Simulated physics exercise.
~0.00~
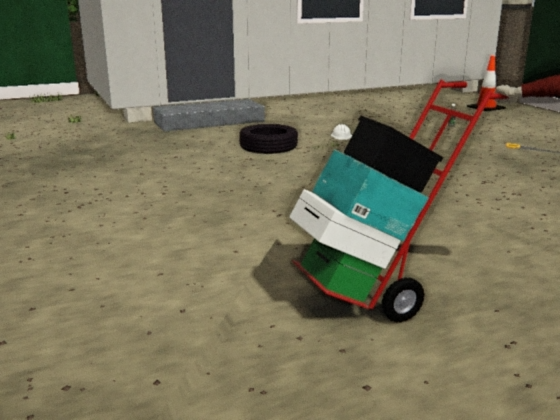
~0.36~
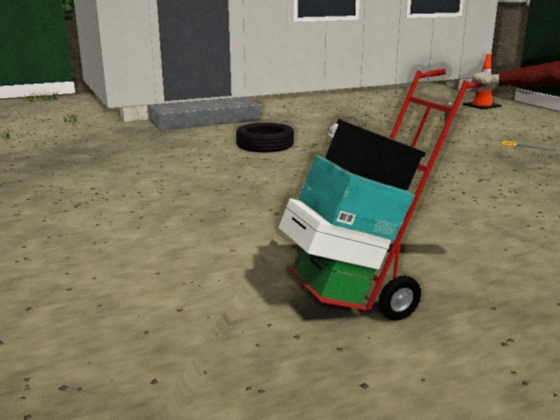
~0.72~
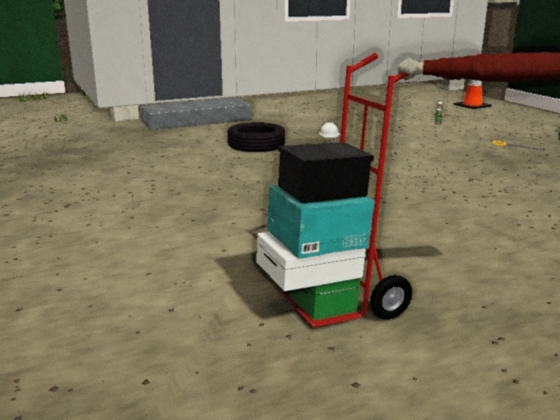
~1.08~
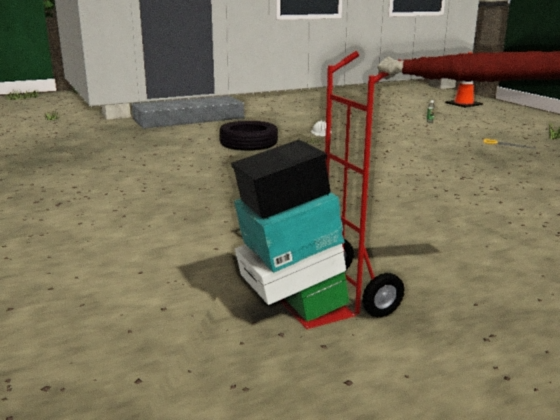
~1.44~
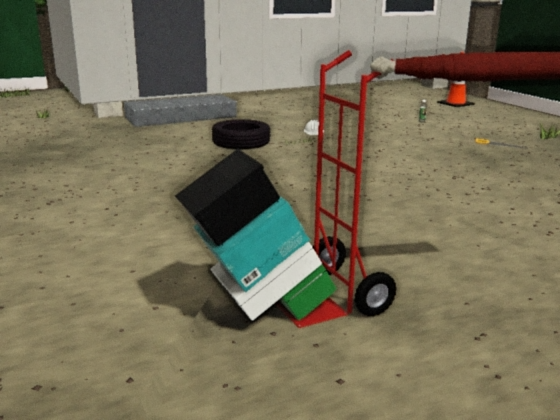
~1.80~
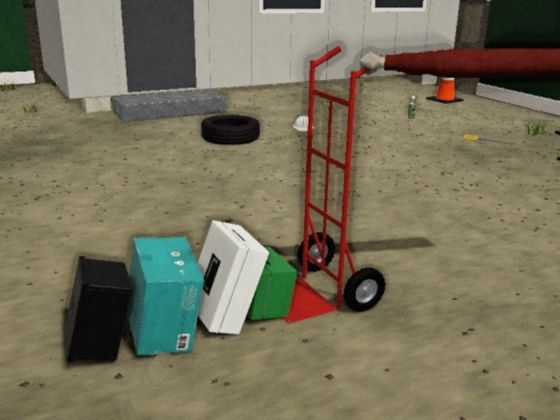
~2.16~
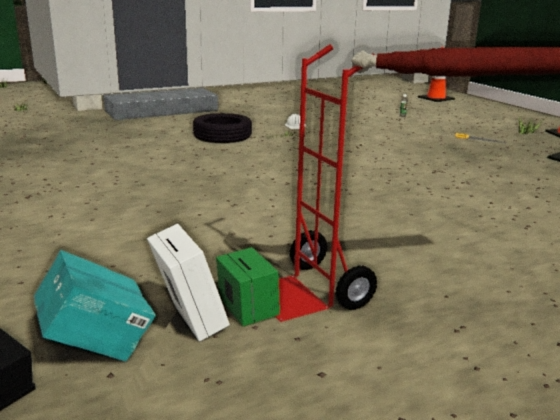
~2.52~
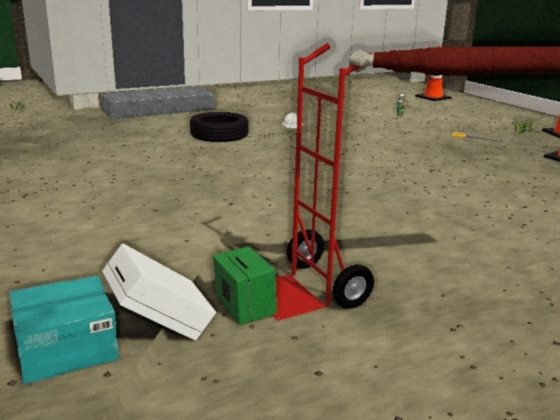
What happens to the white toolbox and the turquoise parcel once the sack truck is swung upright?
Both of them topple. The white toolbox and the turquoise parcel tumble off to the left and end up on the ground.
A red-sleeved arm swings a sack truck upright, and its four stacked boxes topple left.
